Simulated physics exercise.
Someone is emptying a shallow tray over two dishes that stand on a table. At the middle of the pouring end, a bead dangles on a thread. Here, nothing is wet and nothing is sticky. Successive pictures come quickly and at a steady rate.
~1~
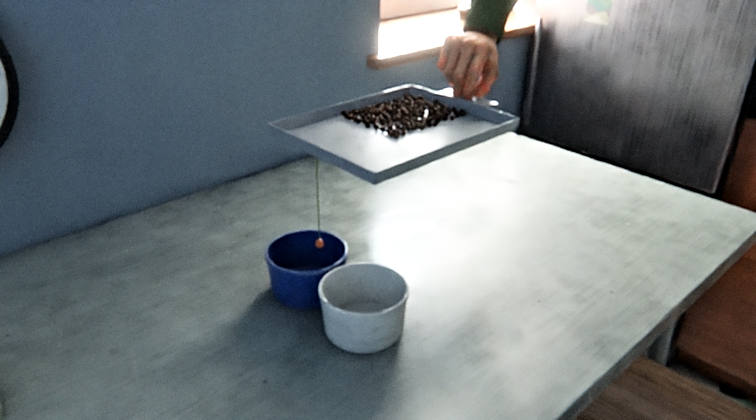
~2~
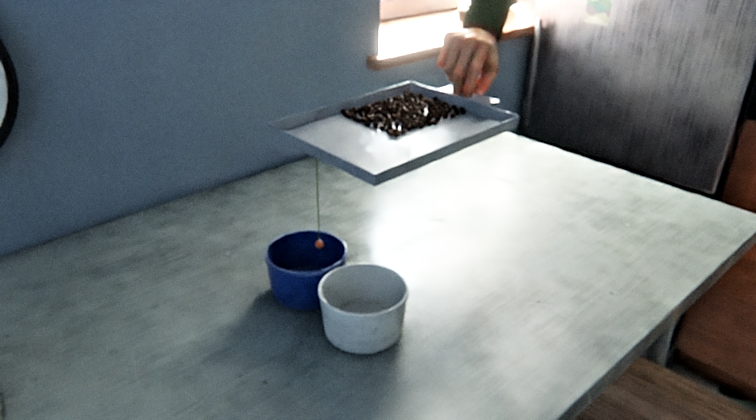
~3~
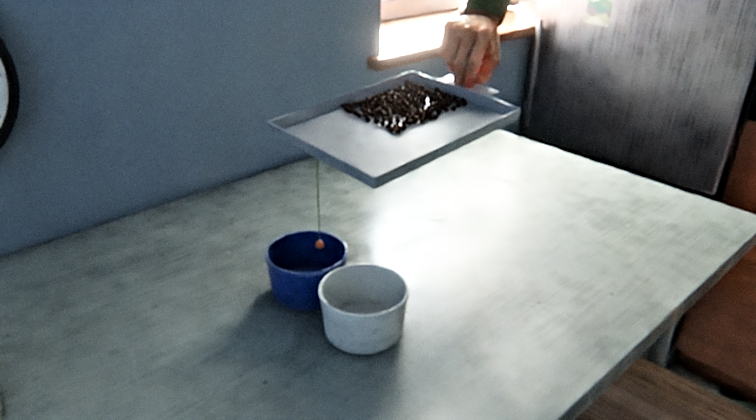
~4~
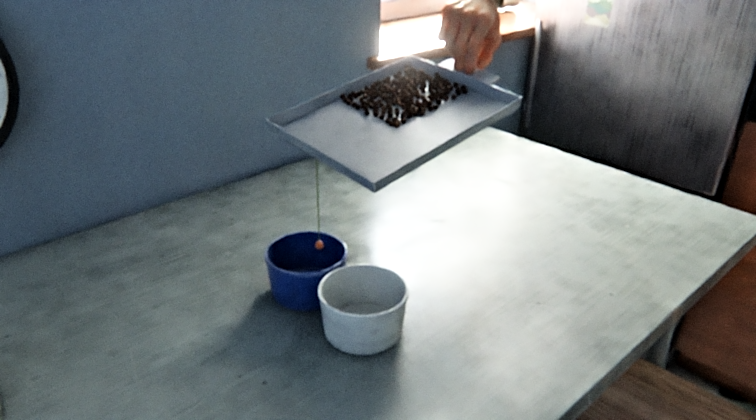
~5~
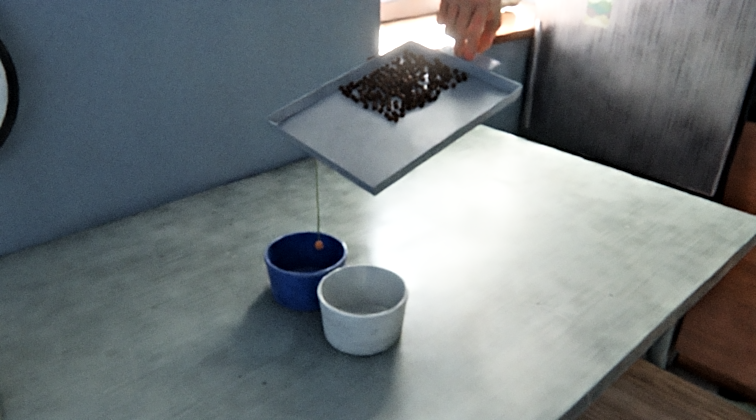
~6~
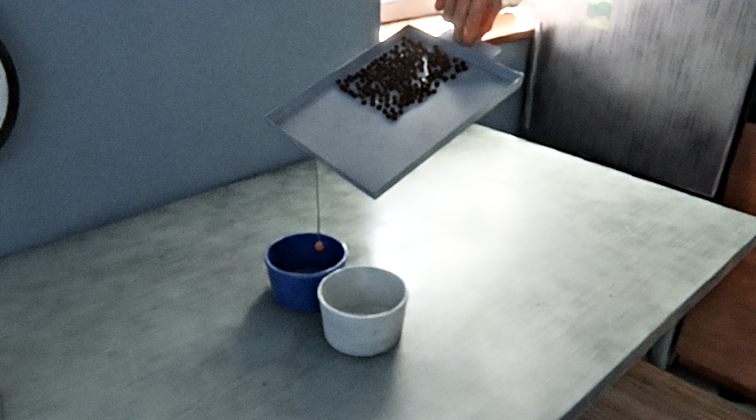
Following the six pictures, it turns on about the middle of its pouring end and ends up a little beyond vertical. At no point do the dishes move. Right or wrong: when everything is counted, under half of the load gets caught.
Wrong.
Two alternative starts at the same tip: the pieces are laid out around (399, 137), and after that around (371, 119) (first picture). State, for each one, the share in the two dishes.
You'd get 100 % the first time and 80 % the second.
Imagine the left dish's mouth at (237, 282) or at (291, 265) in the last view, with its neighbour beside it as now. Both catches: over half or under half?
Well, the minor share the first time and the bulk the second time.
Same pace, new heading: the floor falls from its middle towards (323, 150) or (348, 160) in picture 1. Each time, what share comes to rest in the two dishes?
In order, some 30 % and some 50 %.
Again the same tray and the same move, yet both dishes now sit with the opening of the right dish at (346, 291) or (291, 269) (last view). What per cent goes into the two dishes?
Trial 1 near 70 percent, trial 2 near 0 percent.
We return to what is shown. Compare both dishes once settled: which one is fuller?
That one is the rightward one.
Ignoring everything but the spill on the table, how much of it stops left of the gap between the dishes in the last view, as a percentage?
70 %, roughly.
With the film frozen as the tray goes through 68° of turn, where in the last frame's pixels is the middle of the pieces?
About (361, 206).
Soon, tray tipped steeply; about half on the tray; a small part in the right dish; a stray few outside both; about a third in the air.
A while on, tray tipped past a quarter turn; a small part on the tray; about a third in the right dish; about a quarter outside both; a small part in the air.
Towards the end, tray tipped past a quarter turn; about two thirds in the right dish; about a quarter outside both.
Finally, tray tipped past a quarter turn; about two thirds in the right dish; none in the left dish; about a quarter outside both.
